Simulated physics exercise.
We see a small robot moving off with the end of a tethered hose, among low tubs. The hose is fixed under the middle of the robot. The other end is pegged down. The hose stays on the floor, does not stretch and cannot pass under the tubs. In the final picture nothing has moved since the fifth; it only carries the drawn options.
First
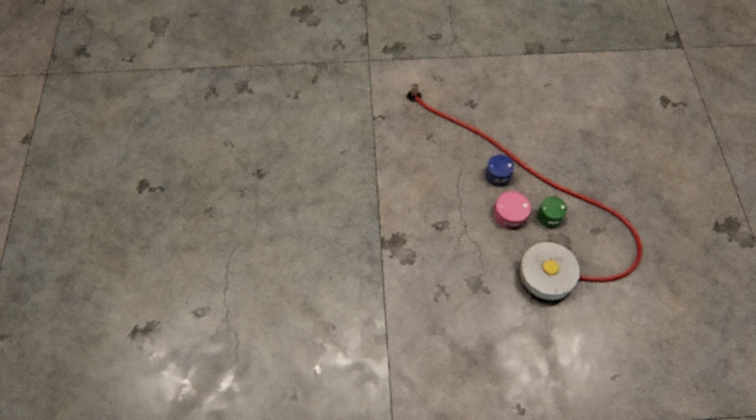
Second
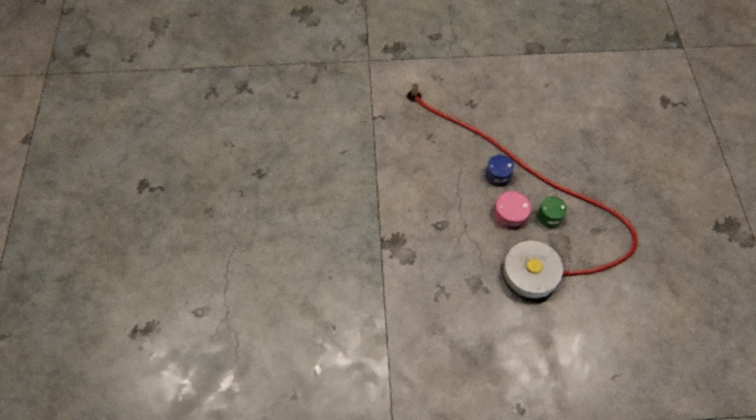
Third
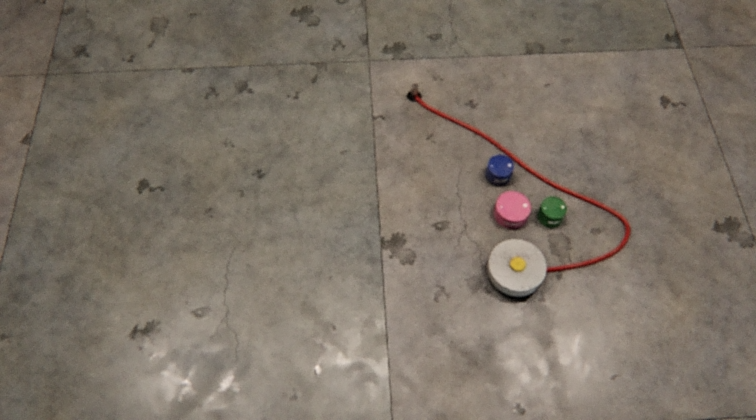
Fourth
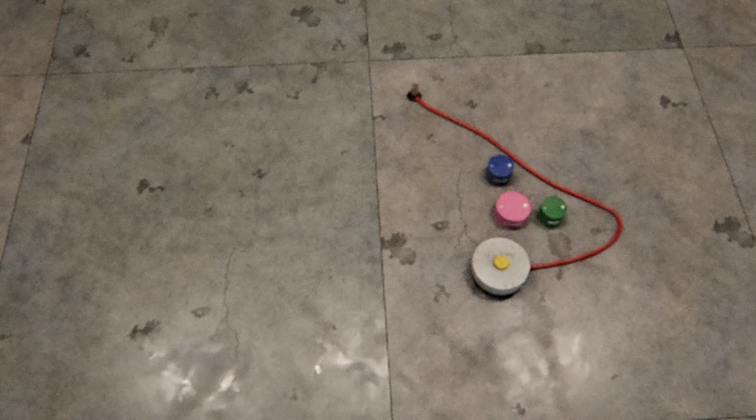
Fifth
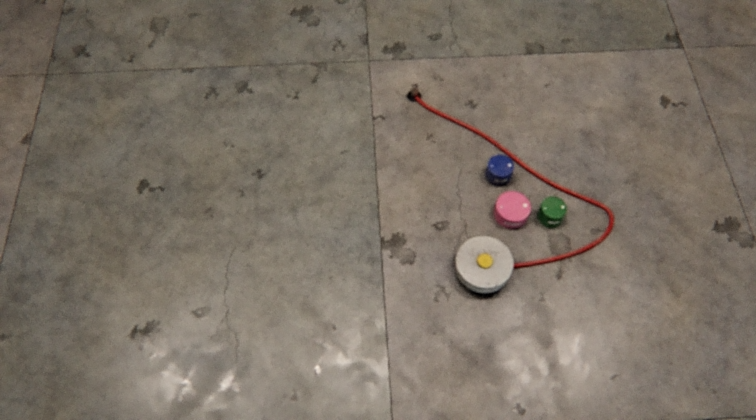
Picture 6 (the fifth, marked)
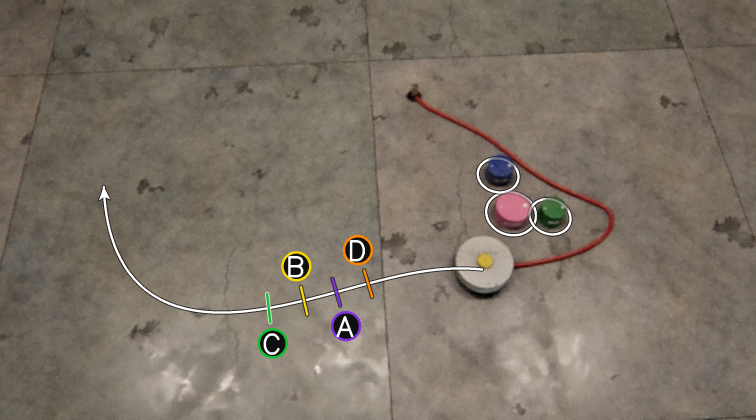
We see a round grey robot with a yellow centre slide slowly left across a tiled floor, drawing along the end of a red hose pegged at its other end, while the blue, pink and green tubs stay still.
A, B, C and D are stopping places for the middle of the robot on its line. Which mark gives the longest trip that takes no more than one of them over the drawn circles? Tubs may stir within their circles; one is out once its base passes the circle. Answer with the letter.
At D, and not beyond.
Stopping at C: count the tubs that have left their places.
Three.
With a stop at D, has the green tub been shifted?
Yes.
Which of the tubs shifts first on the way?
The green one.
On the marked copy, A at (336, 292); B at (304, 301); C at (269, 308); D at (368, 284); the route from (482, 269) via (242, 312) to (104, 187).
Following D. Soon after the start, robot (441, 265).
Later, robot (402, 271).
In the end, robot (368, 279); green tub (539, 209); one over the rings.
As for the rest, A has two over the rings; B has three over the rings; C has three over the rings.
